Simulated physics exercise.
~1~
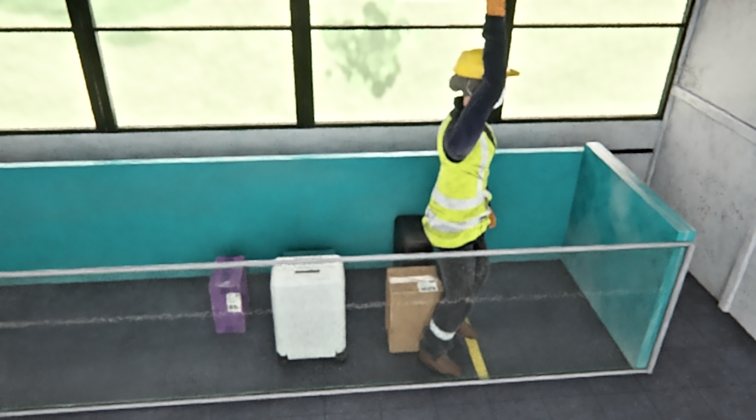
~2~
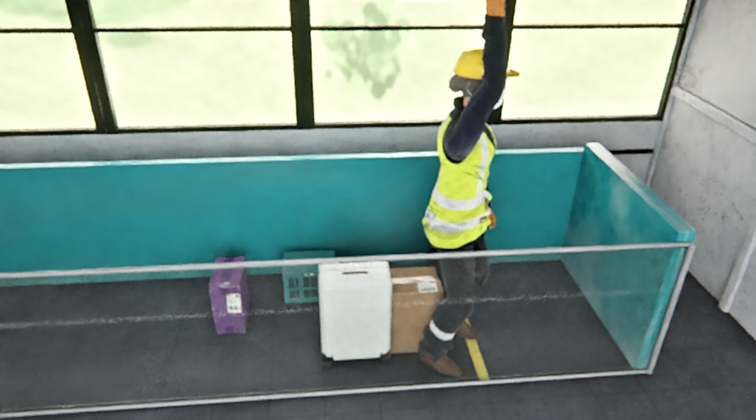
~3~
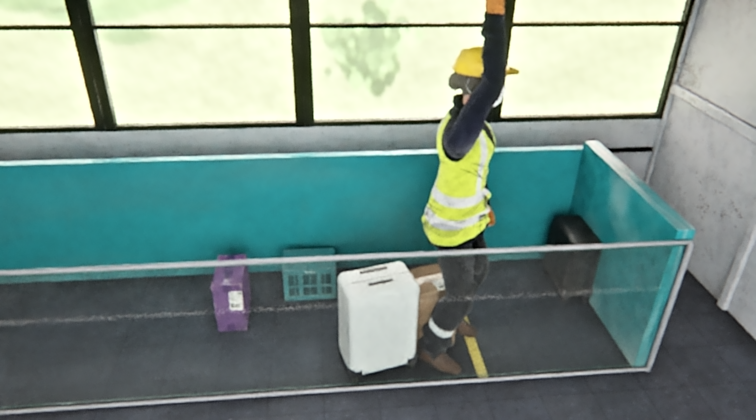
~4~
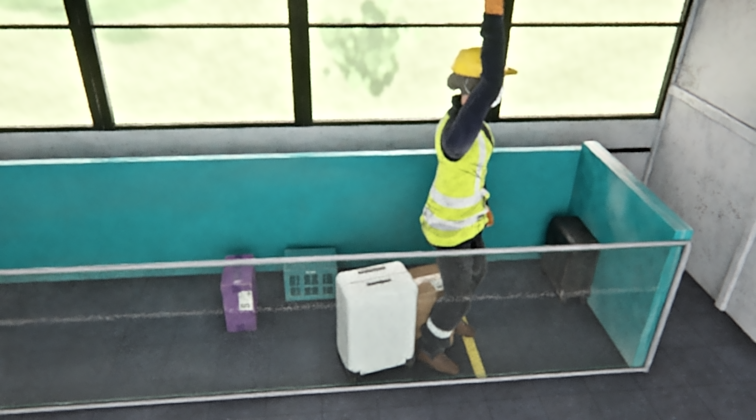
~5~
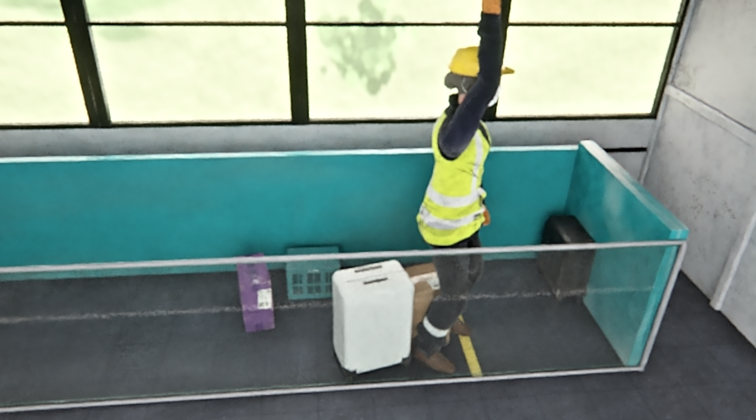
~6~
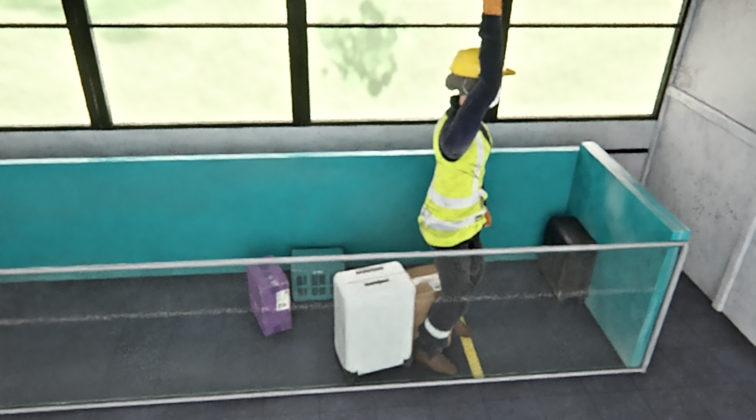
In this clip, a worker in a yellow helmet stands braced with one arm raised as a white suitcase slides right against a brown box and a black case rolls past the yellow line to the right end; a purple carton then slides slightly right, stopping short like the teal crate.
